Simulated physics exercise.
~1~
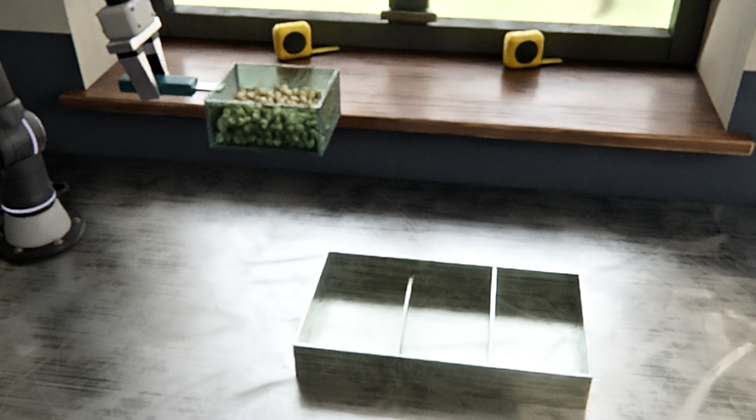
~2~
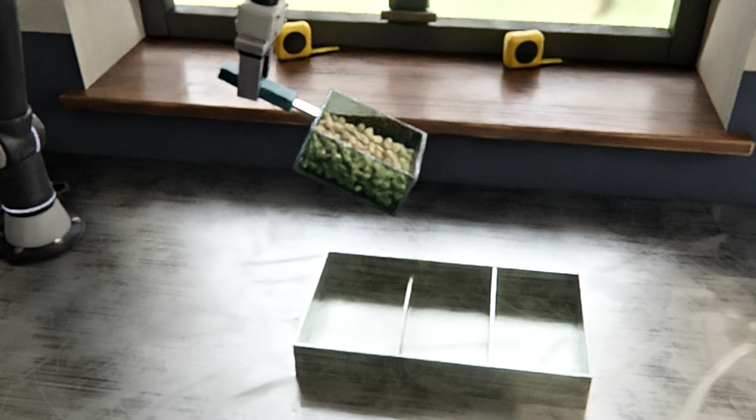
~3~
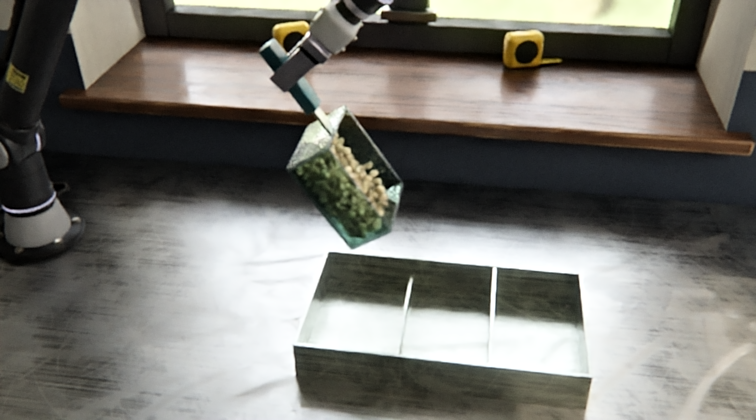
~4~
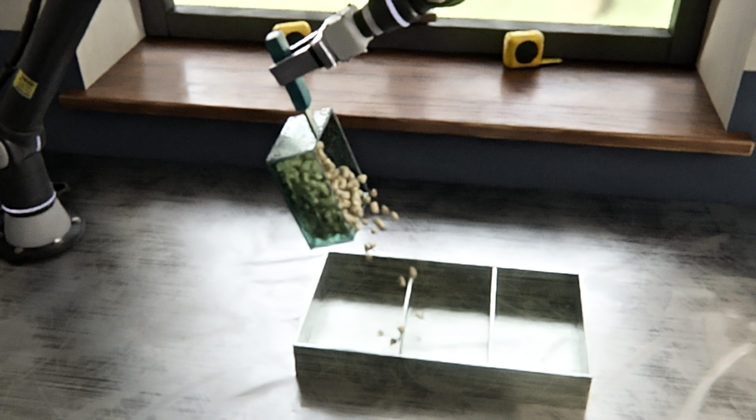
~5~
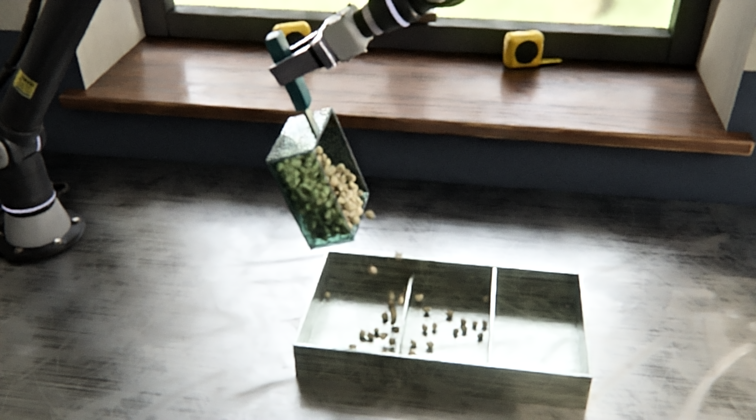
Robot arm carrying a clear box of dried beans right and tipping it steeply, spilling a few into a divided crate's left and middle parts.
